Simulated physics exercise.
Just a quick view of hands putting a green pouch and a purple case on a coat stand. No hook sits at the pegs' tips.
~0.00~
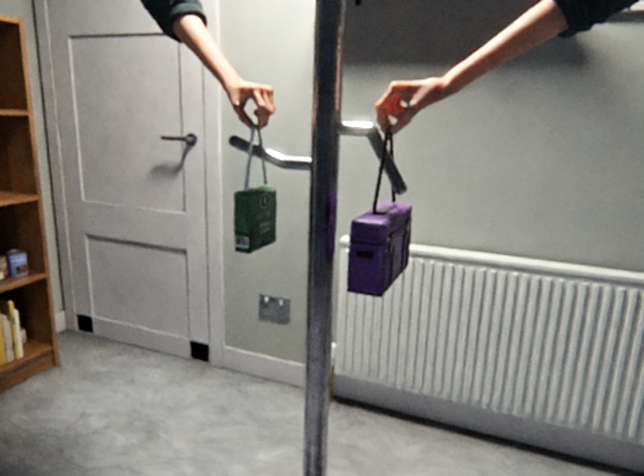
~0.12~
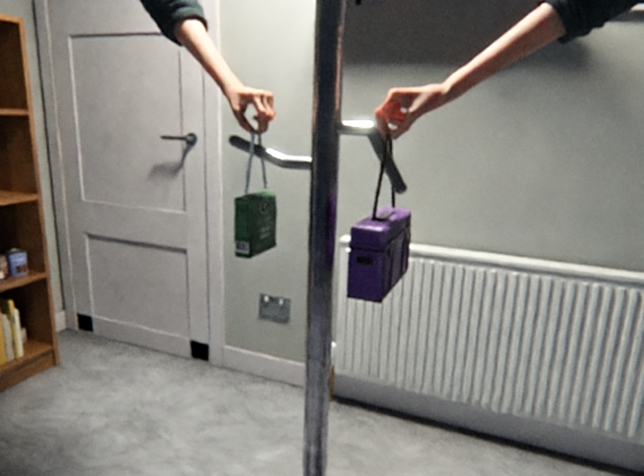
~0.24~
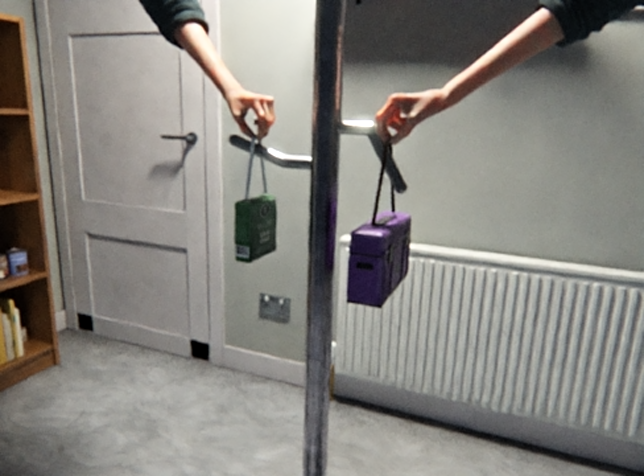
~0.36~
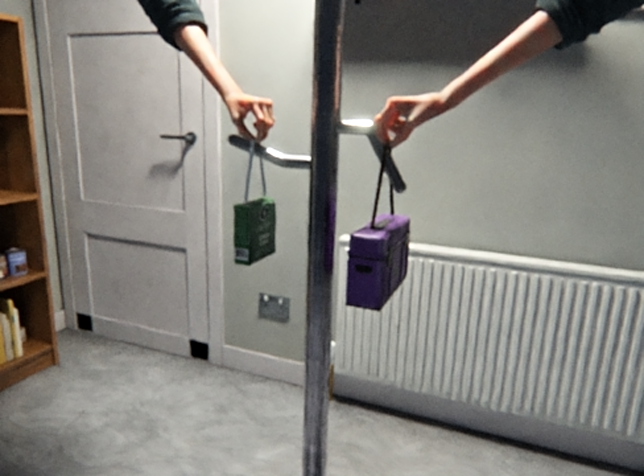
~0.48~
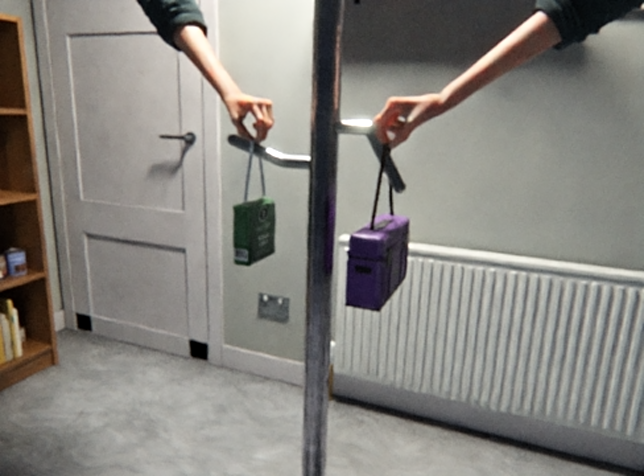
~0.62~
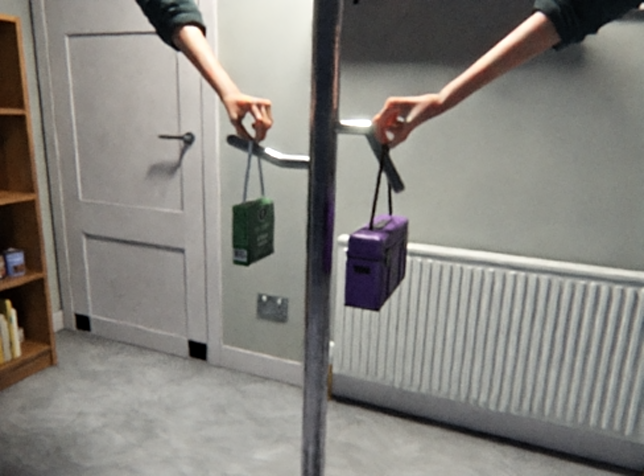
In a grey-walled room seen from the front at about chest height, a metal coat stand rises before a white door, a bookshelf at far left and a white radiator at right. A hand on the left holds a small green pouch by its strap beside one curved peg, and another on the right holds a purple case beside a downward-sloping peg. Both hands lower their items very slightly, then stay almost still.
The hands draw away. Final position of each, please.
The green pouch is left dangling; the purple case has fallen.
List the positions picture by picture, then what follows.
The first picture shows green pouch (256, 218); purple case (382, 244); left peg tip (234, 141); right peg tip (401, 188).
The second picture shows green pouch (256, 224); purple case (382, 250).
The third picture shows green pouch (256, 228); purple case (382, 255).
The fourth picture shows green pouch (256, 230); purple case (381, 257).
The fifth picture shows green pouch (255, 231); purple case (380, 258).
The sixth picture shows green pouch (254, 231); purple case (379, 258); left peg tip (232, 140), pointing up; right peg tip (399, 187), sloping steeply down.
After 0.86 s, green pouch still up near (255, 233); purple case falling near (375, 327).
After 1.08 s, green pouch still up near (258, 235); purple case on the floor.
After 1.34 s, green pouch still up near (263, 237); purple case on the floor.
In the end, green pouch still up near (268, 240); purple case on the floor. The green pouch holds on and the purple case comes down.
